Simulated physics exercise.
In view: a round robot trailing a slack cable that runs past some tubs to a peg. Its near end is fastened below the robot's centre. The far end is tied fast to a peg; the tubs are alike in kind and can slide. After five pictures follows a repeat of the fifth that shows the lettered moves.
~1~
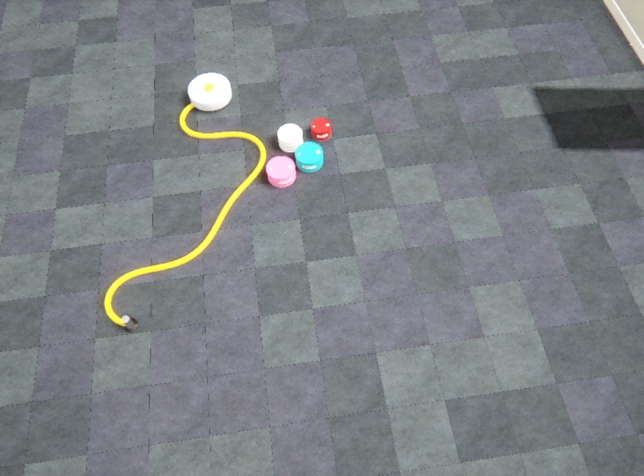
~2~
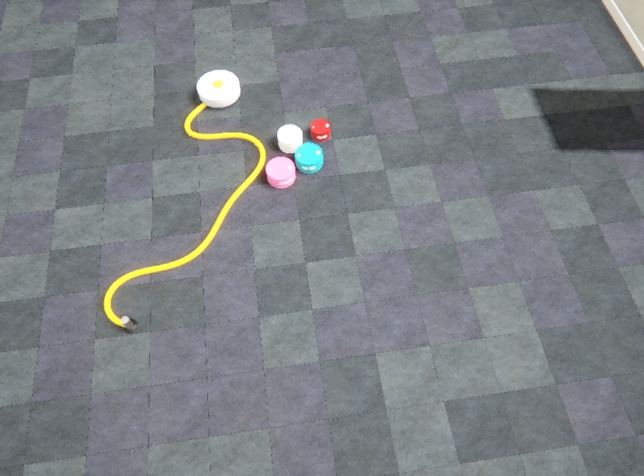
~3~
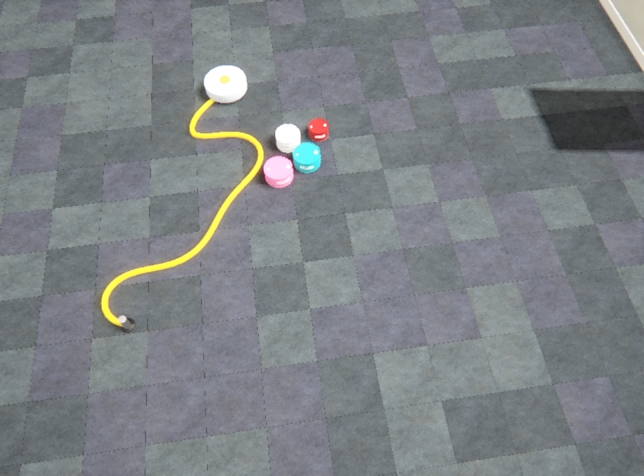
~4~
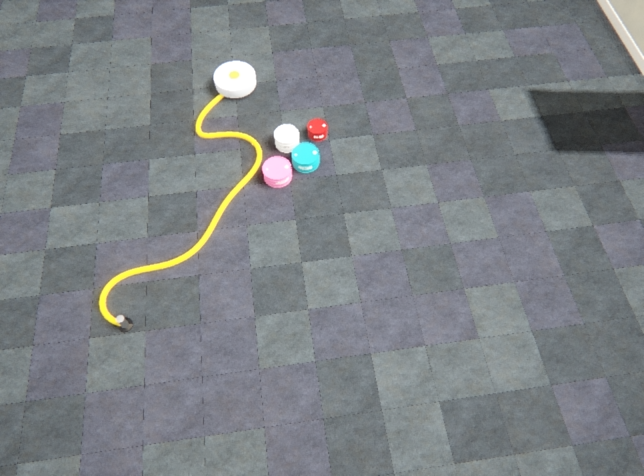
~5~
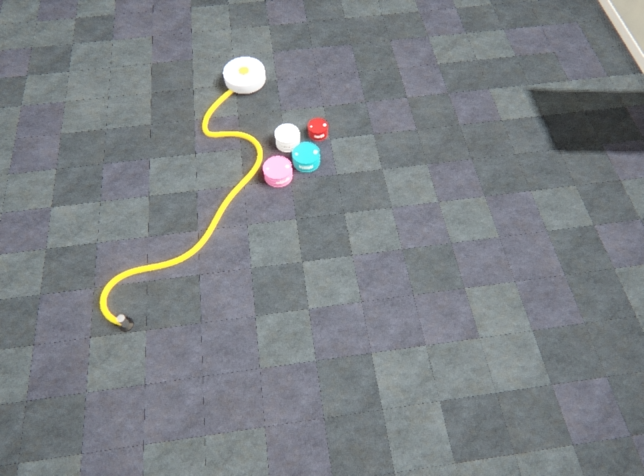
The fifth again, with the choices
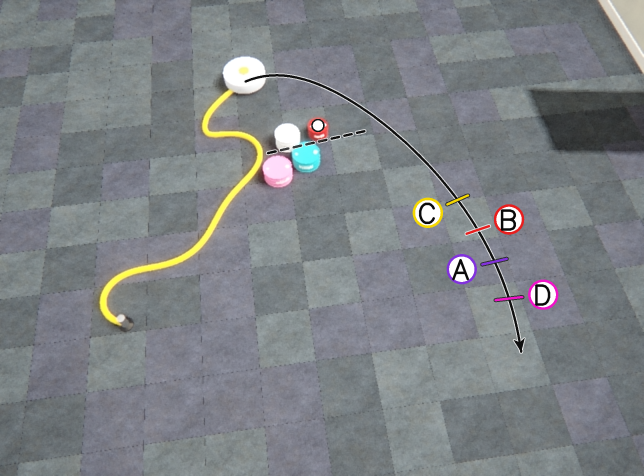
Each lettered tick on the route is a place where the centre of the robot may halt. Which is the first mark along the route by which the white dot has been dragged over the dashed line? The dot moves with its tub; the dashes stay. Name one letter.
C is the first stop that does it.
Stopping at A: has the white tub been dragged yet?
Yes.
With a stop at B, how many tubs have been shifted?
By then, four.
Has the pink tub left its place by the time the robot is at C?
No.
On the marked copy, A at (495, 262); B at (478, 230); C at (458, 200); D at (509, 299); the dashed line at (317, 142); the route from (246, 82) via (418, 155) to (521, 352); the white dot at (318, 125).
Following C. Soon after the start, robot (332, 85); red tub (318, 130).
Later, robot (404, 135); red tub (318, 130).
In the end, robot (459, 195); white tub (297, 153); turquoise tub (313, 170); red tub (319, 152); the dot on the red tub is over the dashed line.
As for the rest, A does it too, but is farther than needed; B does it too, but is farther than needed; D does it too, but is farther than needed.
